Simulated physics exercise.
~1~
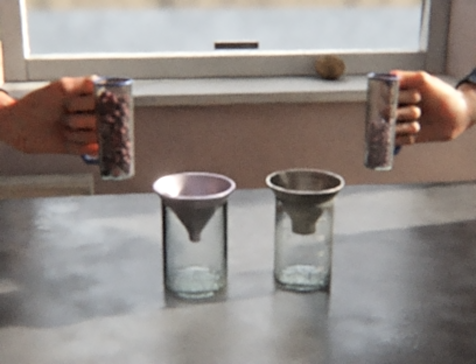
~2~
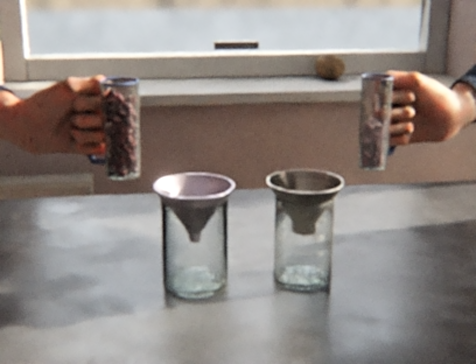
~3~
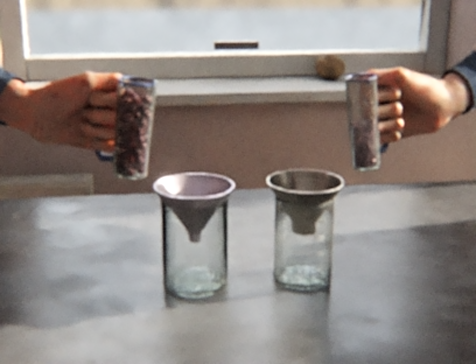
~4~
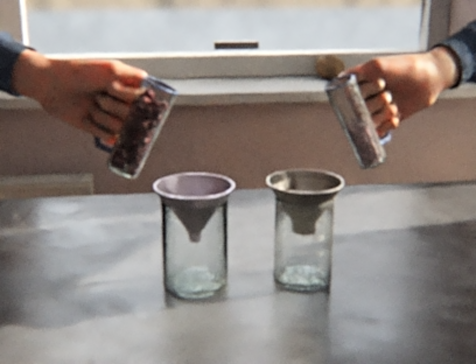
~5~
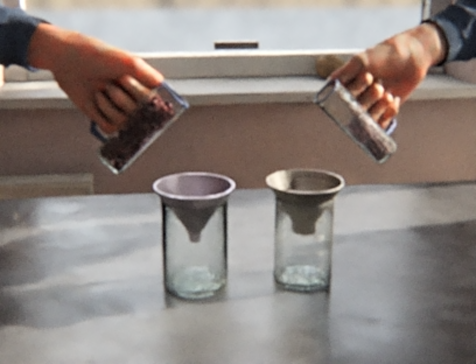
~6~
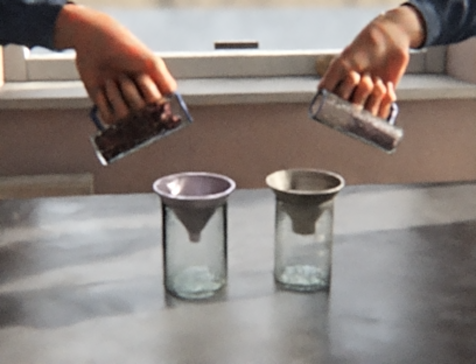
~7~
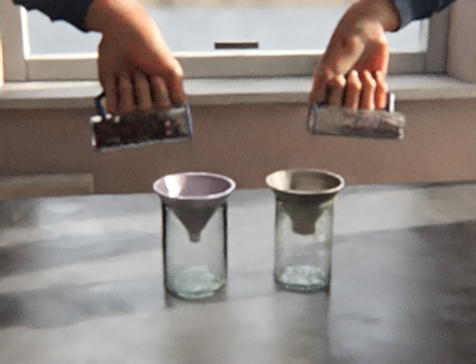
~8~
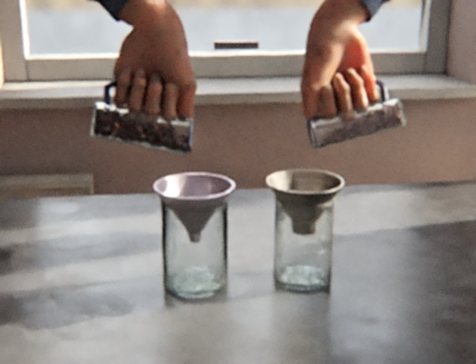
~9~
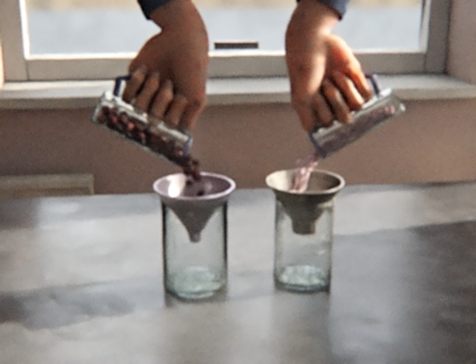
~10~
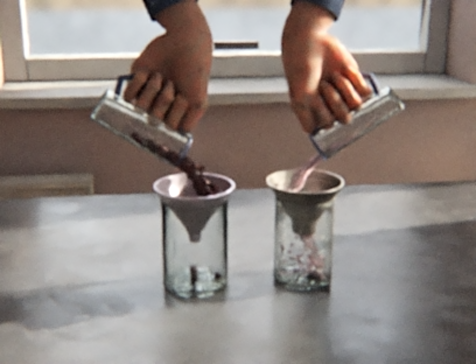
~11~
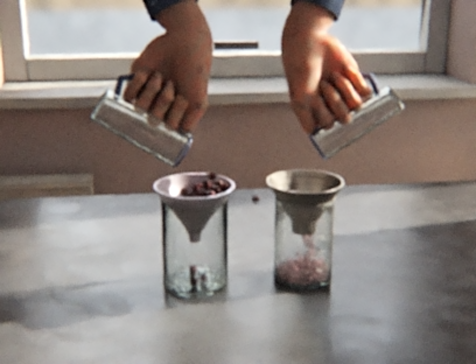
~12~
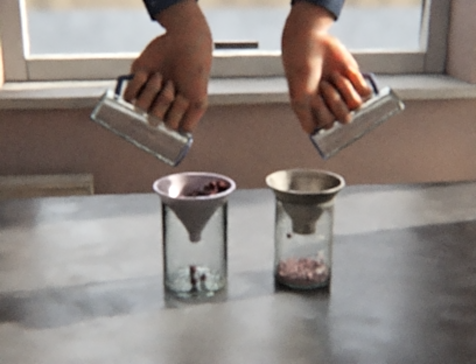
Two hands, reaching in from either side, hold clear cups of small pieces above a grey tabletop before a window, seen from the front by a still camera. Below stand two clear jars, the left topped with a pale purple funnel, the right with a grey-brown one. The hands move inward and tip the cups until dark pieces tumble into the left funnel and paler pinkish ones into the right. The cups empty and stay tilted. The left funnel ends clogged, with just a few pieces in its jar, while the right load settles entirely at the bottom of its jar.
